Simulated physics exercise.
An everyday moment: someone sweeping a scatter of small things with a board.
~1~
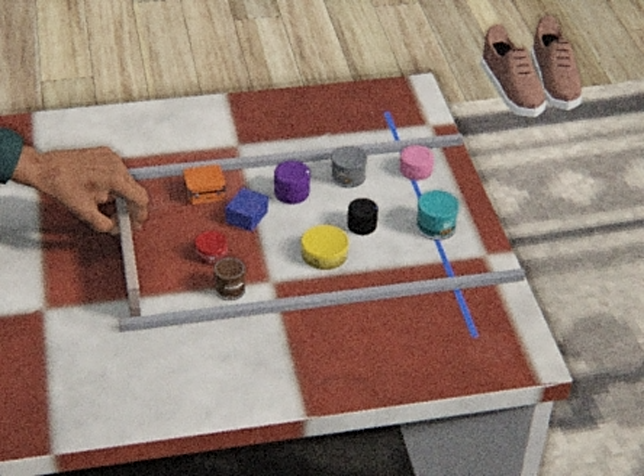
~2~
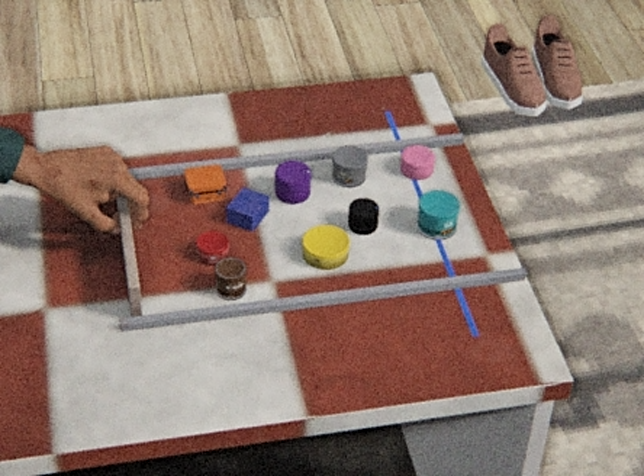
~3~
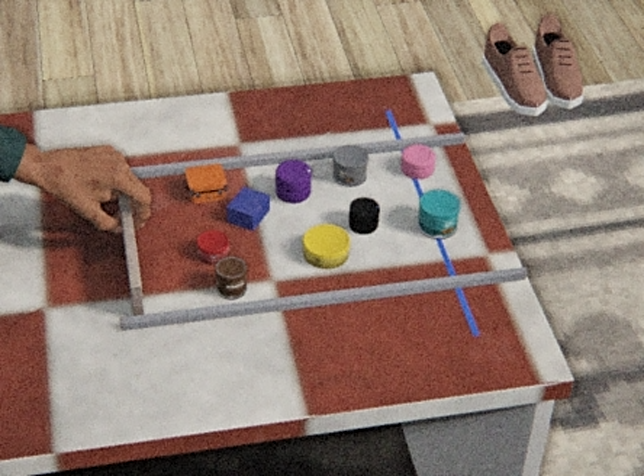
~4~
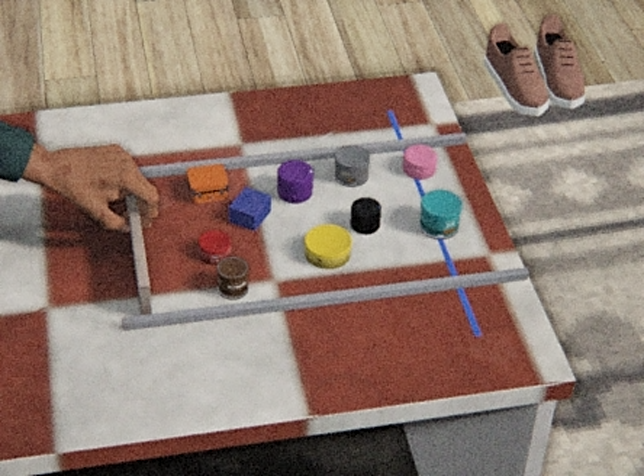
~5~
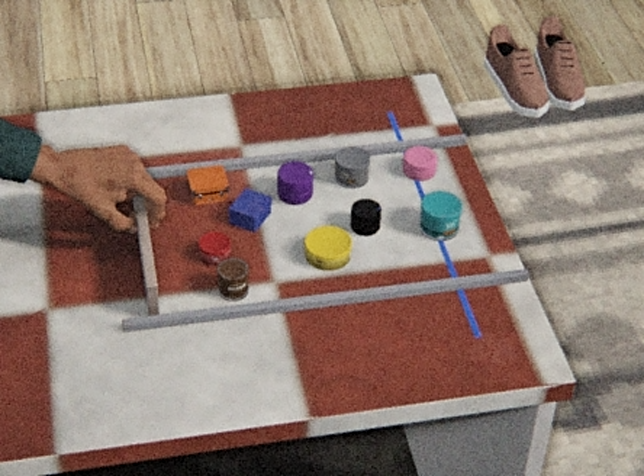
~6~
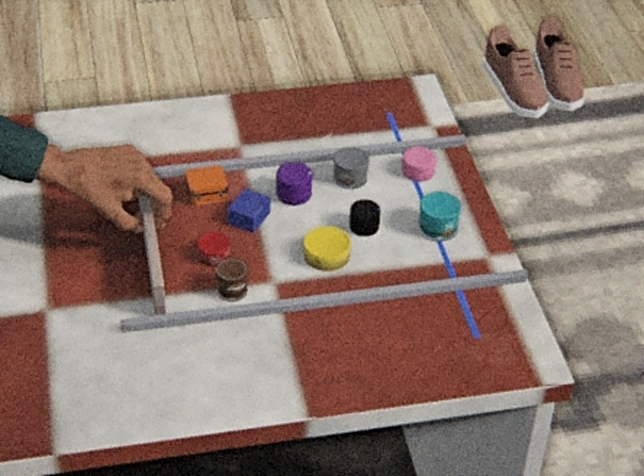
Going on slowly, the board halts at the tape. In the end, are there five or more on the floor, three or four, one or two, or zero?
There are one or two on the floor.
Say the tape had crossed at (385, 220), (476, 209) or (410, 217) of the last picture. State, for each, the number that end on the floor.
Those tries give 0, 5 and 0.
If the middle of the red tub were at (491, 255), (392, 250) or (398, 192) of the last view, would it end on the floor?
Place by place, it survives; holds on; holds on.
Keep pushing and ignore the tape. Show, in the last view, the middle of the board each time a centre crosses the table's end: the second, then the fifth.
I'd put the first at about (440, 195) and the next at about (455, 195).
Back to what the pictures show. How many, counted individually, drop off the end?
Count of fallen: 1.
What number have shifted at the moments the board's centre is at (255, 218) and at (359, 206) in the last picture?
By then 5, and 9.
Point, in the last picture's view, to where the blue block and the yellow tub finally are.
The blue block stops around (434, 183); the yellow tub around (464, 237).
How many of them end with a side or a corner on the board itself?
It's 5 of them.
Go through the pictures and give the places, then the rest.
Pink lid (417, 163); turquoise tin (437, 215); grey pot (349, 167); board (125, 232); tape (427, 214), in the first frame.
Turquoise tin (438, 215); black lid (364, 216), in the second frame.
Grey pot (350, 166); blue block (249, 209), in the third frame.
Pink lid (420, 162); orange case (208, 185), in the fourth frame.
Turquoise tin (441, 216); purple lid (295, 183), in the fifth frame.
Pink lid (419, 164); turquoise tin (440, 217); grey pot (351, 168); board (149, 230); tape (429, 215), in the sixth frame.
Soon after, none off yet; pink lid at rest near (419, 164); turquoise tin at rest near (440, 217); grey pot at rest near (351, 168).
Then, none off yet; pink lid at rest near (419, 164); turquoise tin at rest near (440, 217); grey pot moved about its own width near (377, 157).
By the end, the number that fall off is one or two; fallen, pink lid.
